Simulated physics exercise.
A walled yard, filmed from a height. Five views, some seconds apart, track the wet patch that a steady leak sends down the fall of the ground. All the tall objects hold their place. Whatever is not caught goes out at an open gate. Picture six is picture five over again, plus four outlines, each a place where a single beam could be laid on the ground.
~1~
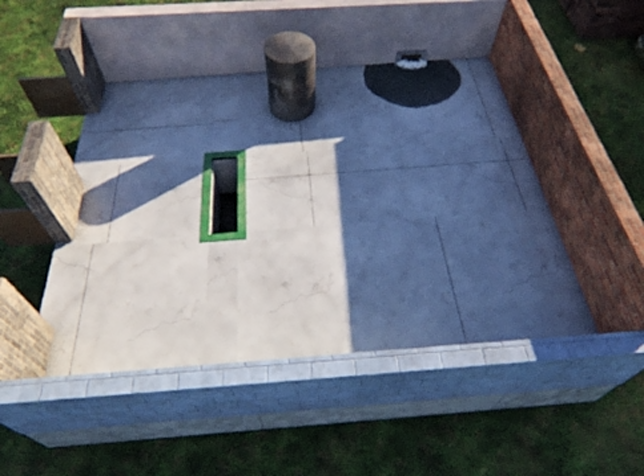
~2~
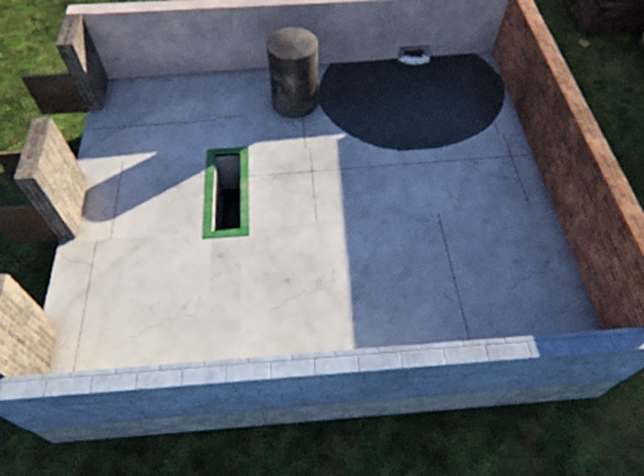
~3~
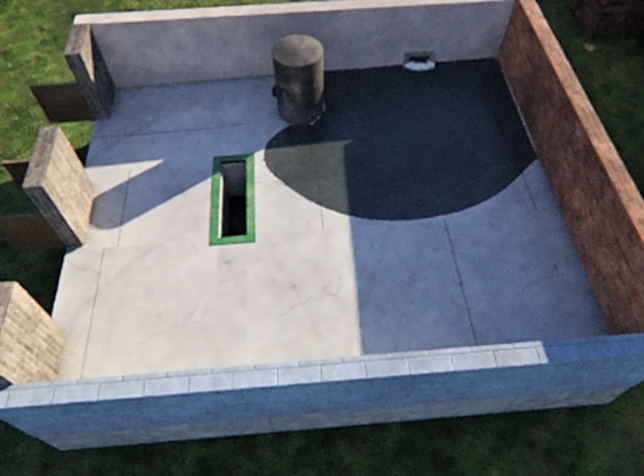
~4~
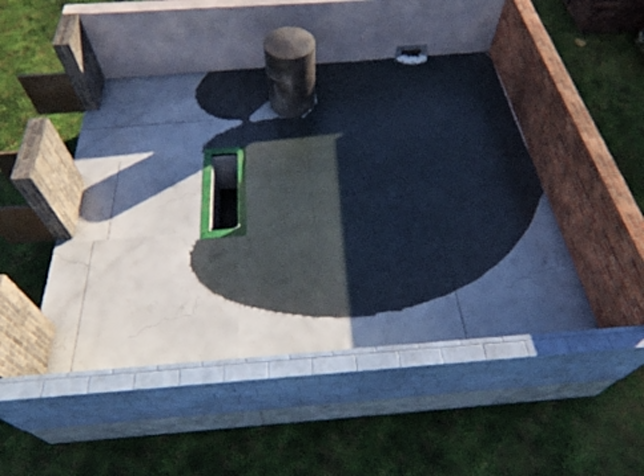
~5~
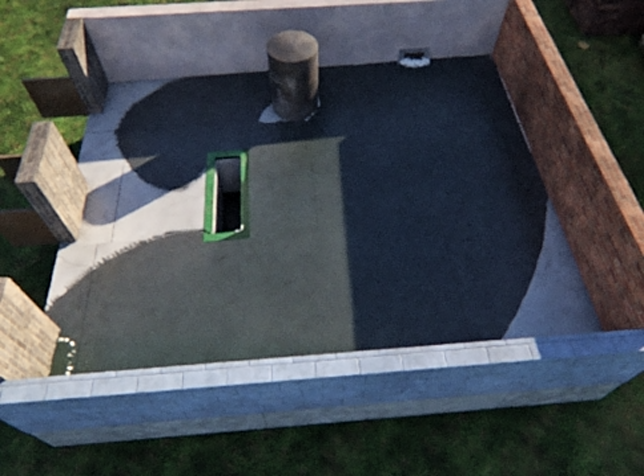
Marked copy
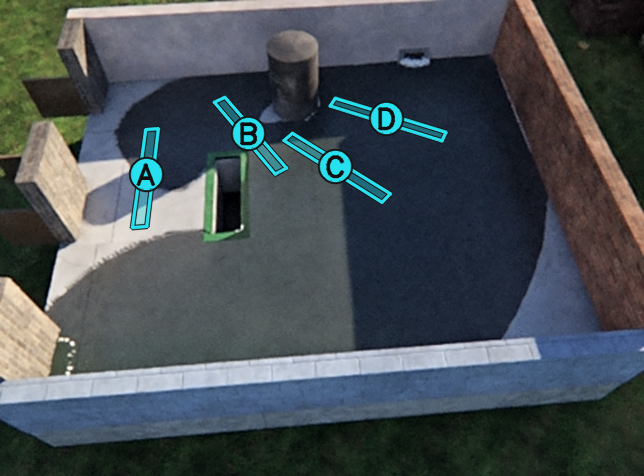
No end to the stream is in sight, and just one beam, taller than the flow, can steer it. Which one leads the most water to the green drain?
A beats the others.
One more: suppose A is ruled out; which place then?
Place B.
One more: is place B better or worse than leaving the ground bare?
Place B is worse.
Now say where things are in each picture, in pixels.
In the first picture, outfall at (411, 57); green drain at (224, 194); open gate at (64, 283); open gate at (93, 147); front seen at (394, 99), 4 % of the ground wet; green drain still dry.
In the second picture, front seen at (351, 131), 15 % of the ground wet; green drain still dry.
In the third picture, front seen at (378, 217), 30 % of the ground wet; green drain still dry.
In the fourth picture, front seen at (246, 298), 52 % of the ground wet; green drain taking water.
In the fifth picture, front seen at (54, 314), 76 % of the ground wet; green drain taking water.
On the marked copy, A from (139, 227) to (152, 129); B from (219, 99) to (280, 171); C from (288, 136) to (386, 198); D from (332, 102) to (444, 136).
With A, about 27 % of the stream goes into the green drain, about 73 % out by the gates.
With B, about 13 % of the stream goes into the green drain, about 87 % out by the gates.
With C, about 6 % of the stream goes into the green drain, about 93 % out by the gates.
With D, about 8 % of the stream goes into the green drain, about 92 % out by the gates.
